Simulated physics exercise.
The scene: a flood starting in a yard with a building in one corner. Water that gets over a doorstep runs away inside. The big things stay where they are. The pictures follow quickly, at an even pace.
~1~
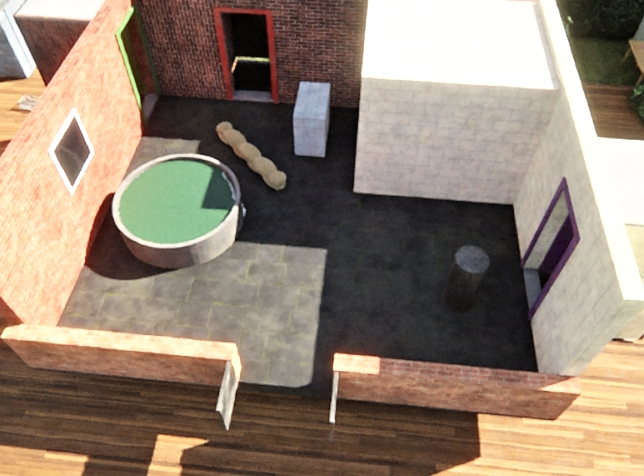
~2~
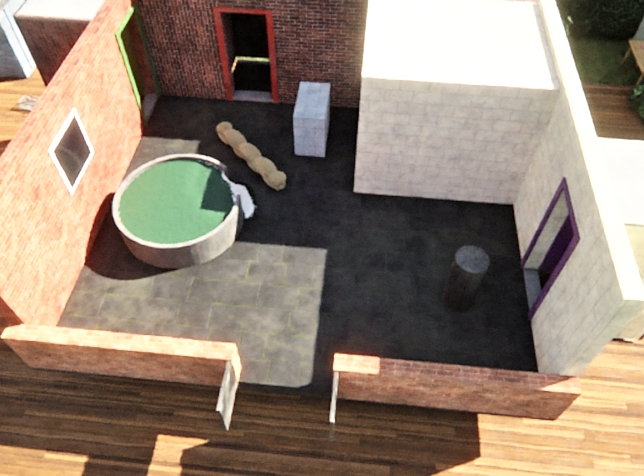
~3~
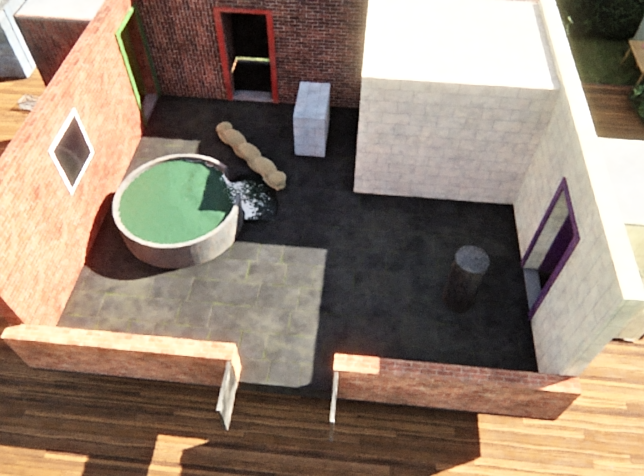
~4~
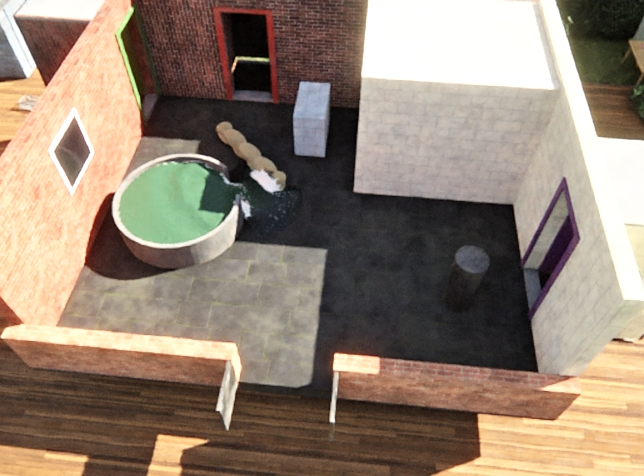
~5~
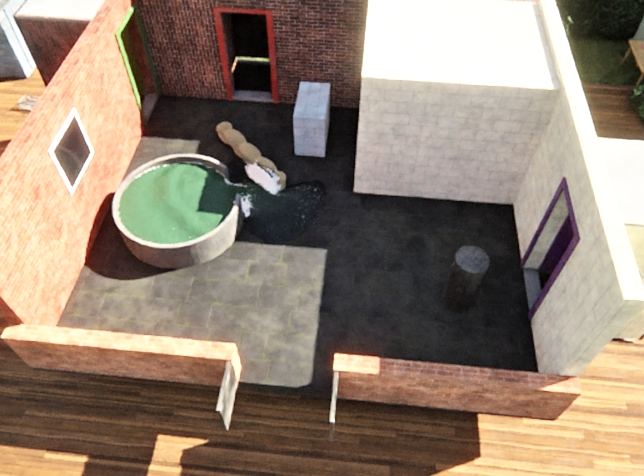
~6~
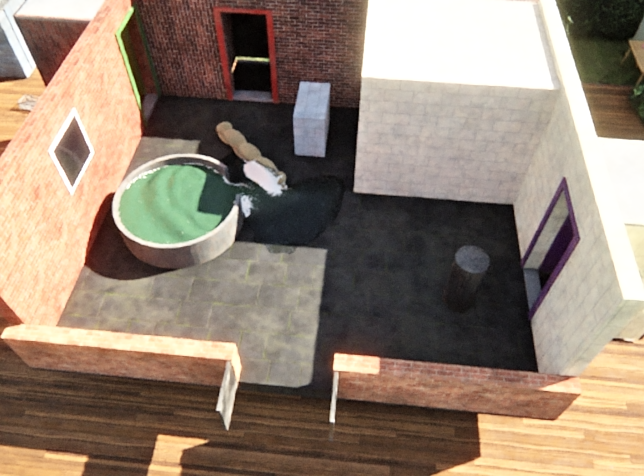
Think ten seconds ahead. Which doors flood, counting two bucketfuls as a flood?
The red door holds within the limit; the green door holds within the limit; the purple door floods.
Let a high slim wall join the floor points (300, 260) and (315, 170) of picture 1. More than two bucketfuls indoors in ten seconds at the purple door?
In short: The purple one is under.
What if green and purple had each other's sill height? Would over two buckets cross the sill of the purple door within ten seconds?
One by one: Purple door takes less.
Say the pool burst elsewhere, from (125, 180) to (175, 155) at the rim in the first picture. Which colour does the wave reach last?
I say the purple-painted one.
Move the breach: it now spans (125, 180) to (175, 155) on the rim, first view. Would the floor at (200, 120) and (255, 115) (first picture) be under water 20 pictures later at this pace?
In turn: Covered, covered.
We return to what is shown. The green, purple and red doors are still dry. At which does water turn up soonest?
It is the door marked green.
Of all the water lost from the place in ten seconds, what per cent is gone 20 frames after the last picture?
About 10 per cent.
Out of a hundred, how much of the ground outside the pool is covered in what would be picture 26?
Roughly 50 per cent.
A moment on, water covers 15 % of the floor; the red door not reached, the green door not reached, the purple door not reached.
Next, water covers 35 % of the floor; the red door not reached, the green door not reached, the purple door not reached.
Then, water covers 50 % of the floor; the red door not reached, the green door wet at the sill, nothing in, the purple door under two buckets in.
Later, water covers 65 % of the floor; the red door wet at the sill, nothing in, the green door under two buckets in, the purple door over two buckets in.
In the end, water covers 85 % of the floor; the red door wet at the sill, nothing in, the green door under two buckets in, the purple door over two buckets in.
